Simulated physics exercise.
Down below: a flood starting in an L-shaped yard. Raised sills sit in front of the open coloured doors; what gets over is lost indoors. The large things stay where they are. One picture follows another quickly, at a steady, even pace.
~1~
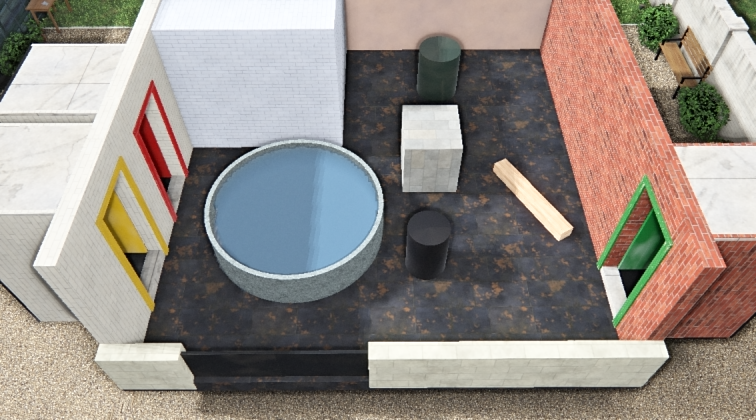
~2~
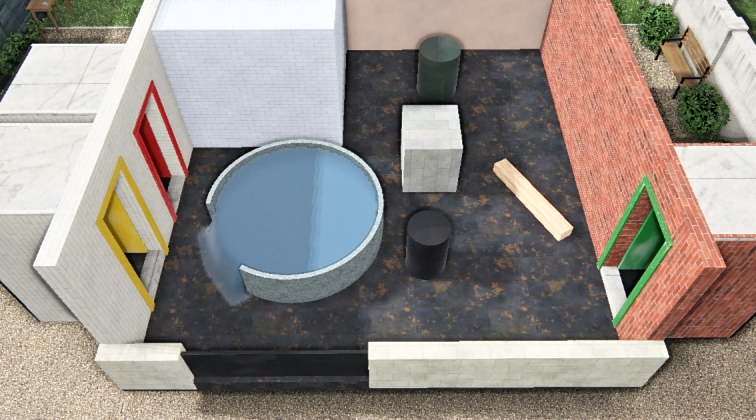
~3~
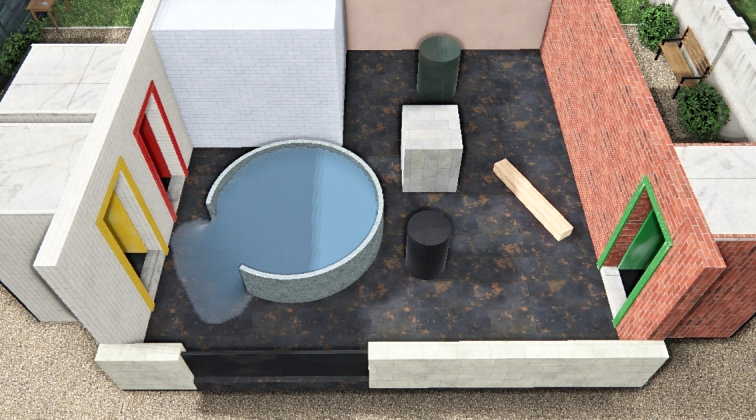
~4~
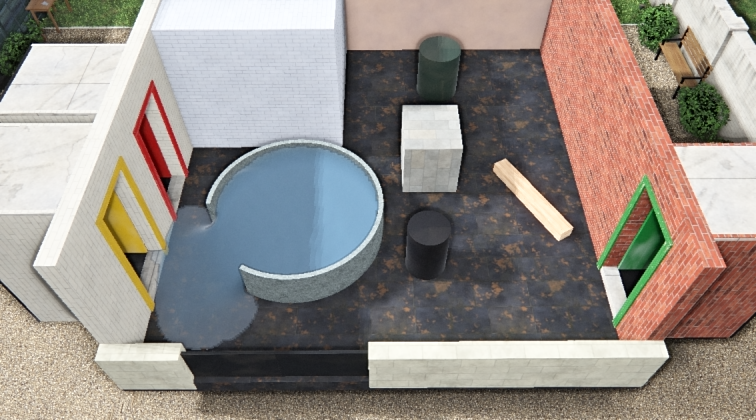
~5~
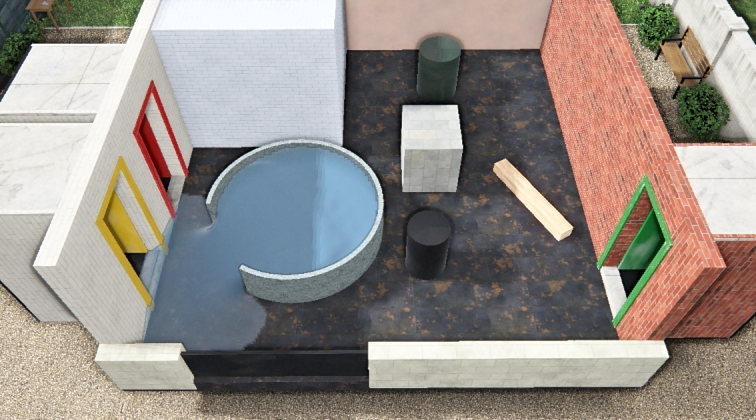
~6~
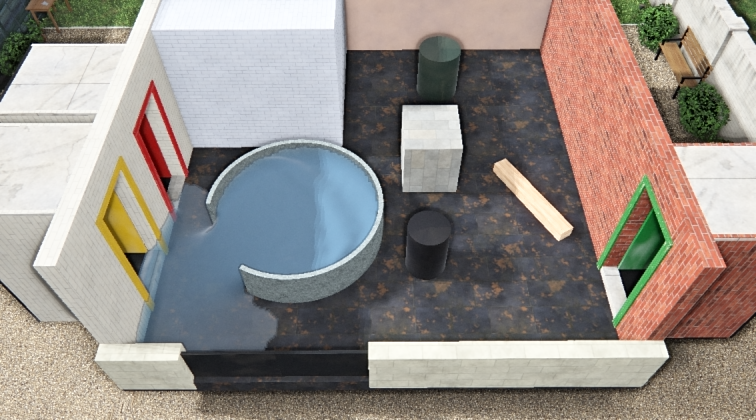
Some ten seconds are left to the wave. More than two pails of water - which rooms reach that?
Result: I predict the red door will overshoot two buckets; I predict the green door will overshoot two buckets; I predict the yellow door will overshoot two buckets.
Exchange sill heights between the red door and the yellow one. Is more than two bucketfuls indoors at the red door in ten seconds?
That way the red one stays in check.
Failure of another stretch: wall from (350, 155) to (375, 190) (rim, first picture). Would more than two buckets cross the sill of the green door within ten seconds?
As for the green door, it tops the mark.
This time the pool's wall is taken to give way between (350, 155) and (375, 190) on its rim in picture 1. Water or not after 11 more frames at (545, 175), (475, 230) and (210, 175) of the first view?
In turn: Untouched, swamped, untouched.
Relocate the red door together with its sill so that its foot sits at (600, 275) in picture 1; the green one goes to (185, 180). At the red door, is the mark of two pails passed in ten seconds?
One by one: Red passes that mark.
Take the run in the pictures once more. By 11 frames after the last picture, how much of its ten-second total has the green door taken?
I'd put it at about 0 per cent.
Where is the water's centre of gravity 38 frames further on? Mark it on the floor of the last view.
The spot I would choose is (333, 255).
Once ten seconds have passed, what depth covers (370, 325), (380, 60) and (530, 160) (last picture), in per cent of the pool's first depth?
The depth comes out near 10, 2 and 6 per cent.
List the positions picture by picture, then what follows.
In the first picture, still water in the round tank at (295, 206).
In the second picture, the front is at (205, 231), out from the gap at (221, 256).
In the third picture, water pours out at (222, 257) and has run to (179, 234).
In the fourth picture, water pours out at (222, 257) and has run to (197, 343).
In the fifth picture, water pours out at (222, 257) and has run to a hidden place.
In the sixth picture, water pours out at (222, 257) and has run to a hidden place.
A moment on, water covers 15 % of the floor; the red door under two buckets in, the green door not reached, the yellow door far over two buckets in.
Next, water covers 25 % of the floor; the red door under two buckets in, the green door not reached, the yellow door far over two buckets in.
Then, water covers 45 % of the floor; the red door under two buckets in, the green door not reached, the yellow door far over two buckets in.
Later, water covers 60 % of the floor; the red door under two buckets in, the green door over two buckets in, the yellow door far over two buckets in.
In the end, water covers 90 % of the floor; the red door over two buckets in, the green door far over two buckets in, the yellow door far over two buckets in.
